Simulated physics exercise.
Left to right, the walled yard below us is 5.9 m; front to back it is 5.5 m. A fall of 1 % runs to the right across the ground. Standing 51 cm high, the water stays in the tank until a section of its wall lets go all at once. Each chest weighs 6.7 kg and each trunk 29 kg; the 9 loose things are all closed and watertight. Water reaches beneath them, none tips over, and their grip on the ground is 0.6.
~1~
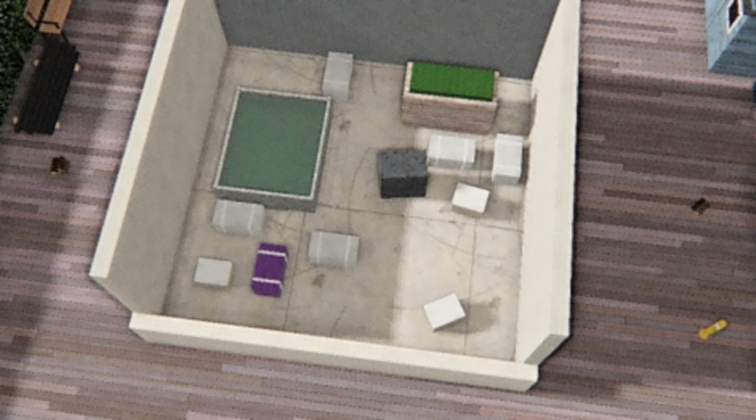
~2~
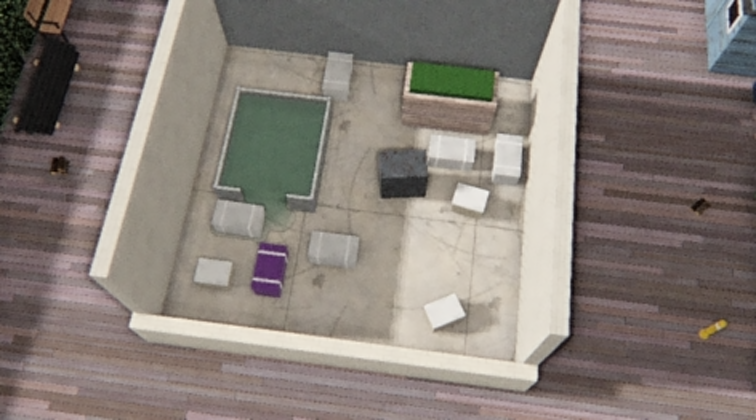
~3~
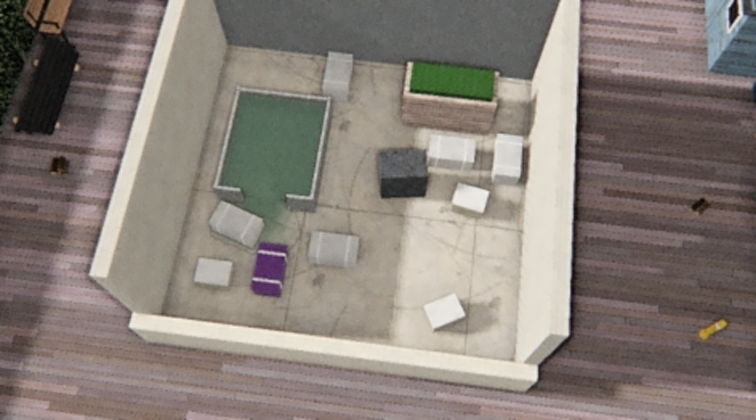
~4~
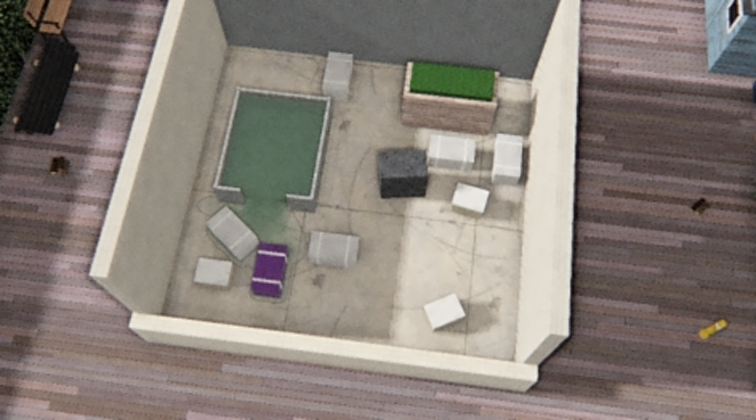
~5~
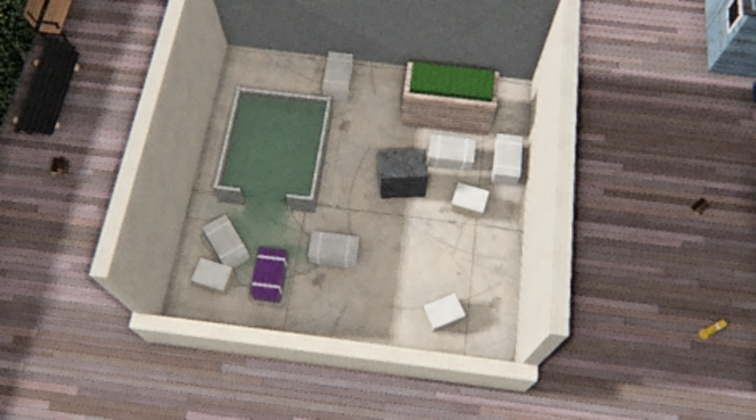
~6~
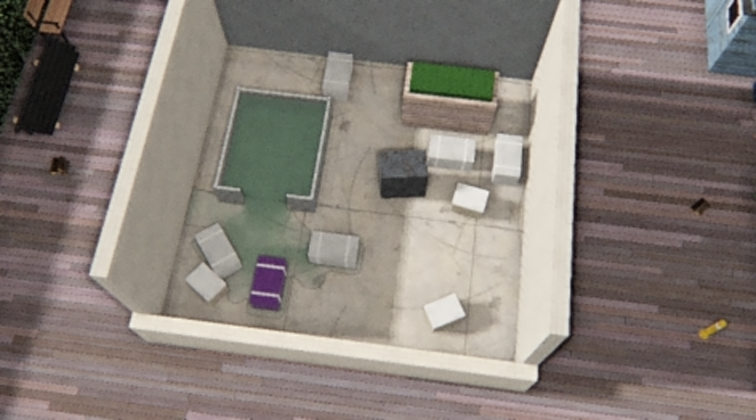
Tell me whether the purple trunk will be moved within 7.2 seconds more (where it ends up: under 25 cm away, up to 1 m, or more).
Greatly displaced.
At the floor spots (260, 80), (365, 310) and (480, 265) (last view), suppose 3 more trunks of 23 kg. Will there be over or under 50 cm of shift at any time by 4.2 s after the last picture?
Result, in listed order: Not exceeded / exceeded / not exceeded.
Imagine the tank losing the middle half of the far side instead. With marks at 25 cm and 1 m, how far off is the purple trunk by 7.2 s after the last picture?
Result: The purple trunk remains where it was.
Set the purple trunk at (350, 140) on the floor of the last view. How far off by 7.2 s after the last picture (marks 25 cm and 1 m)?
What happens is that it keeps still.
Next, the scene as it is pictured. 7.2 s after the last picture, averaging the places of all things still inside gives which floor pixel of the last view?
(395, 202).
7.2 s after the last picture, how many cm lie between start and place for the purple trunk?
It's about 400 cm away.
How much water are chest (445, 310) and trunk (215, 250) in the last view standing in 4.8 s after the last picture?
About 5 and 13 cm.
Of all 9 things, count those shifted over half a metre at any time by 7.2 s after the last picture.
That comes to 5.
Then, 0.9 s after the last picture the purple trunk is near (269, 309), 0.7 m from its start, aground; 0 afloat.
Then, 2.8 s after the last picture the purple trunk is near (360, 307), 1.7 m from its start, aground; 2 afloat.
Then, 4.8 s after the last picture the purple trunk is near (450, 299), 3.0 m from its start, aground; 3 afloat.
Then, 7.2 s after the last picture the purple trunk is near (500, 277), 3.8 m from its start, afloat; 5 afloat.
